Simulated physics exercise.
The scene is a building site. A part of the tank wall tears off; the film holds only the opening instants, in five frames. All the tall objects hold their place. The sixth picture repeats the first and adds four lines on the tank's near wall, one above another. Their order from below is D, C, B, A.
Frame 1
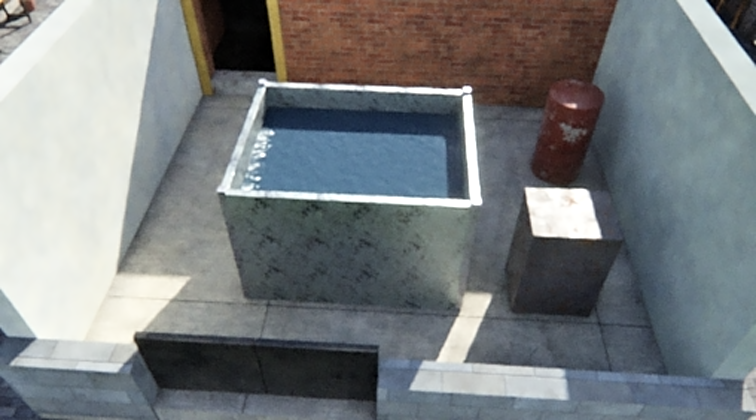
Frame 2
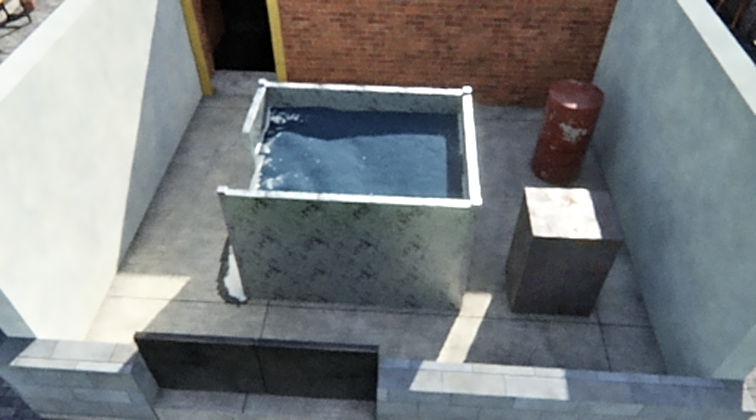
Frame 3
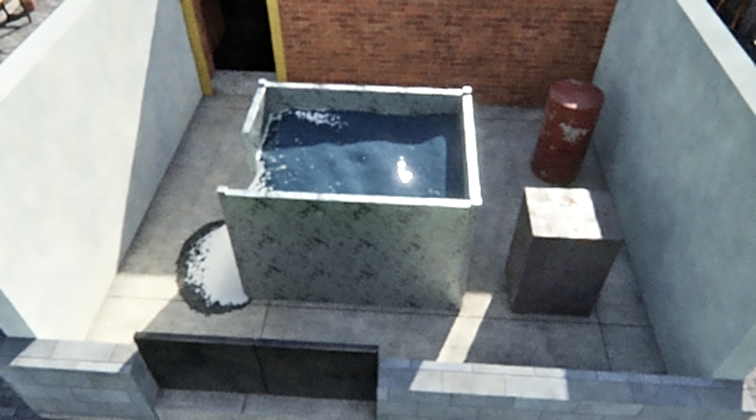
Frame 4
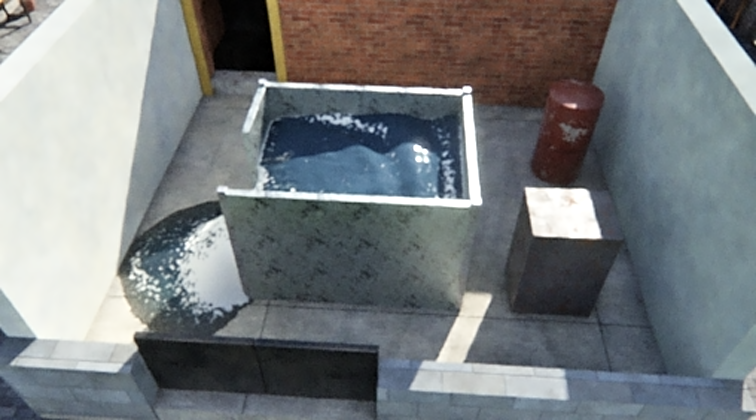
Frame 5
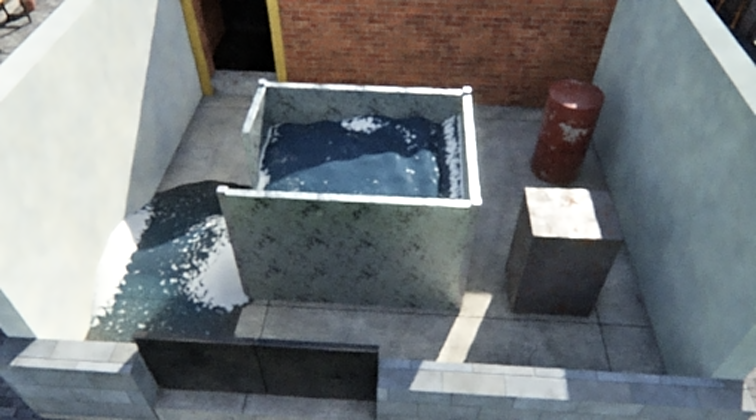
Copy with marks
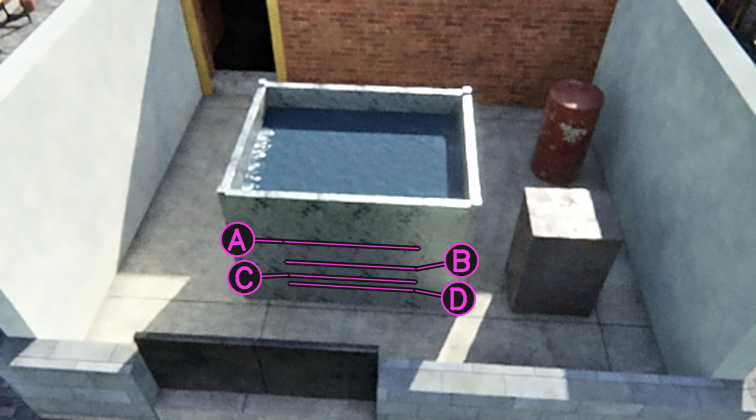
Water pours out through the left side of a raised rectangular tank in a walled yard, spreading across the paving to the left wall and toward the low front wall, while the red barrel and the block stay still.
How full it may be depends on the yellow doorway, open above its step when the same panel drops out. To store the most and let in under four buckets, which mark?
Choose A.
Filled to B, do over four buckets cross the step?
No, not at all.
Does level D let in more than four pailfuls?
No.
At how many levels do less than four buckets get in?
All of them.
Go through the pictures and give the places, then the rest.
Water in the tank at rest, its middle at (357, 158); foot of the yellow doorway at (247, 96); shut gate at (258, 347).
Water covers 2 % of the ground and shows as far out as (241, 287).
Water covers 4 % of the ground and shows as far out as (190, 246).
Water covers 9 % of the ground and shows as far out as (127, 266).
Water covers 15 % of the ground and shows as far out as (99, 264).
On the marked copy, A at (350, 245); B at (351, 265); C at (351, 278); D at (351, 287); from the bottom up D, C, B, A.
Choosing A, a bucket or two gets in.
Choosing B, nothing gets over.
Choosing C, nothing gets over.
Choosing D, nothing gets over.
